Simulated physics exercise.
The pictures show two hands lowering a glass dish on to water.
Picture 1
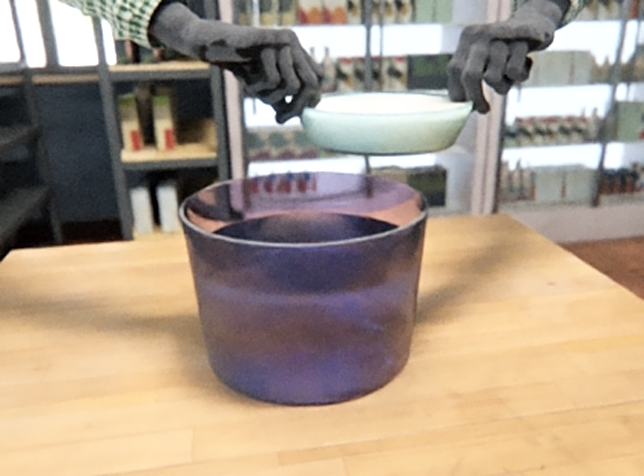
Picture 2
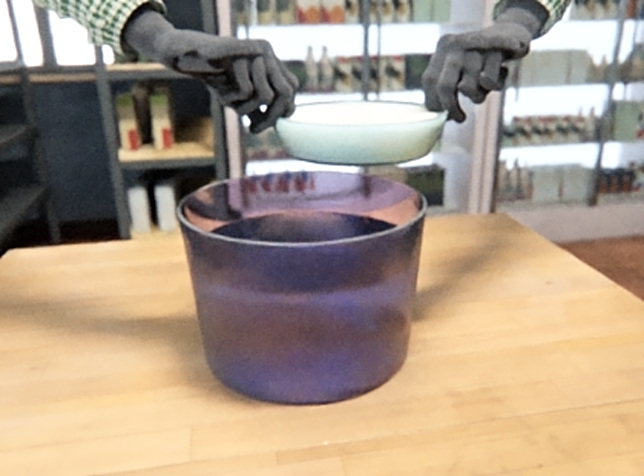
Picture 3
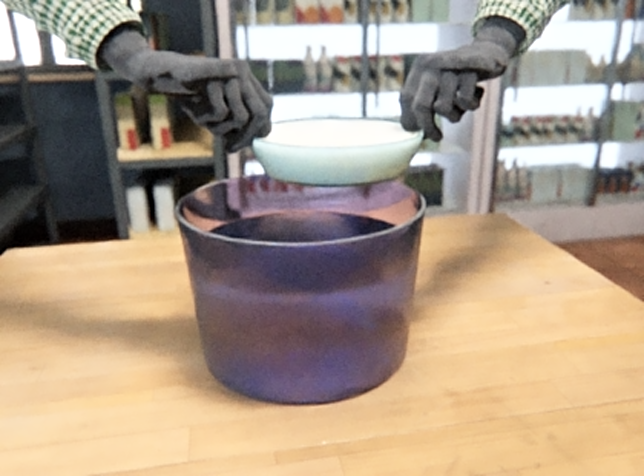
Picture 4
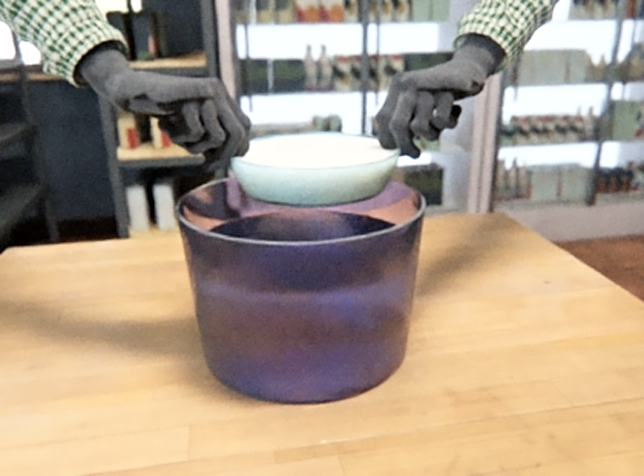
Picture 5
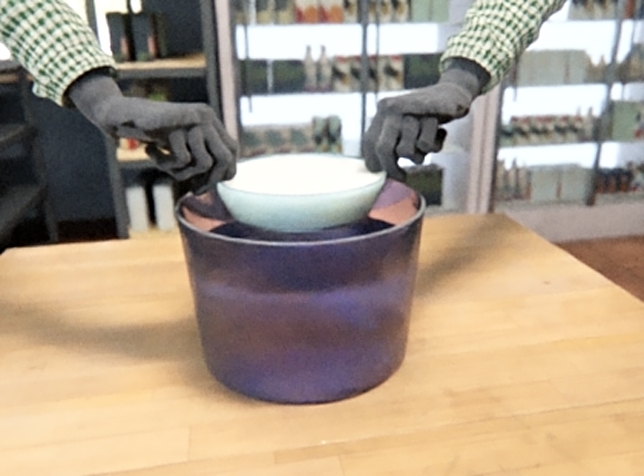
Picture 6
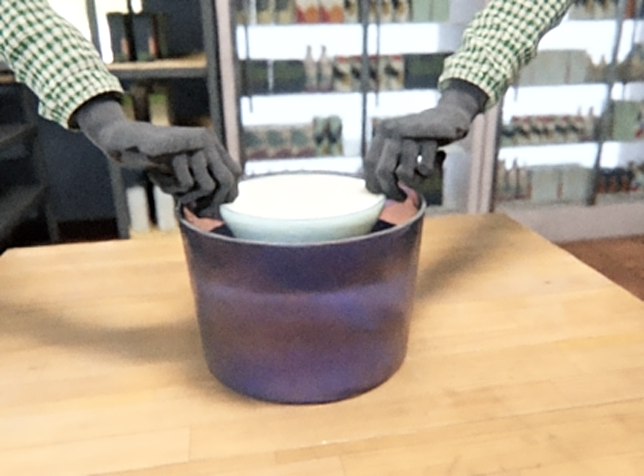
To begin with, two dark-gloved hands hold a pale green dish above a large purple tub on a wooden table. The hands move the dish left and downward, bringing it over the tub. They then lower it further, until it sits inside the rim with the fingers still gripping its sides.
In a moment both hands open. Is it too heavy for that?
The dish fills and founders.
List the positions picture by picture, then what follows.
The first picture shows dish (382, 118) nearly full; above the big tub.
The second picture shows dish nearly full, surface at (358, 113); coming down.
The third picture shows dish (335, 146) nearly full; lower.
The fourth picture shows dish nearly full, surface at (313, 150); lower still.
The fifth picture shows dish (301, 187) nearly full; close to the surface.
The sixth picture shows dish nearly full, surface at (302, 195); just over the surface.
Shortly, the dish dips into the water.
Then, water pours in over its rim.
At the finish, the dish lies on the bottom.
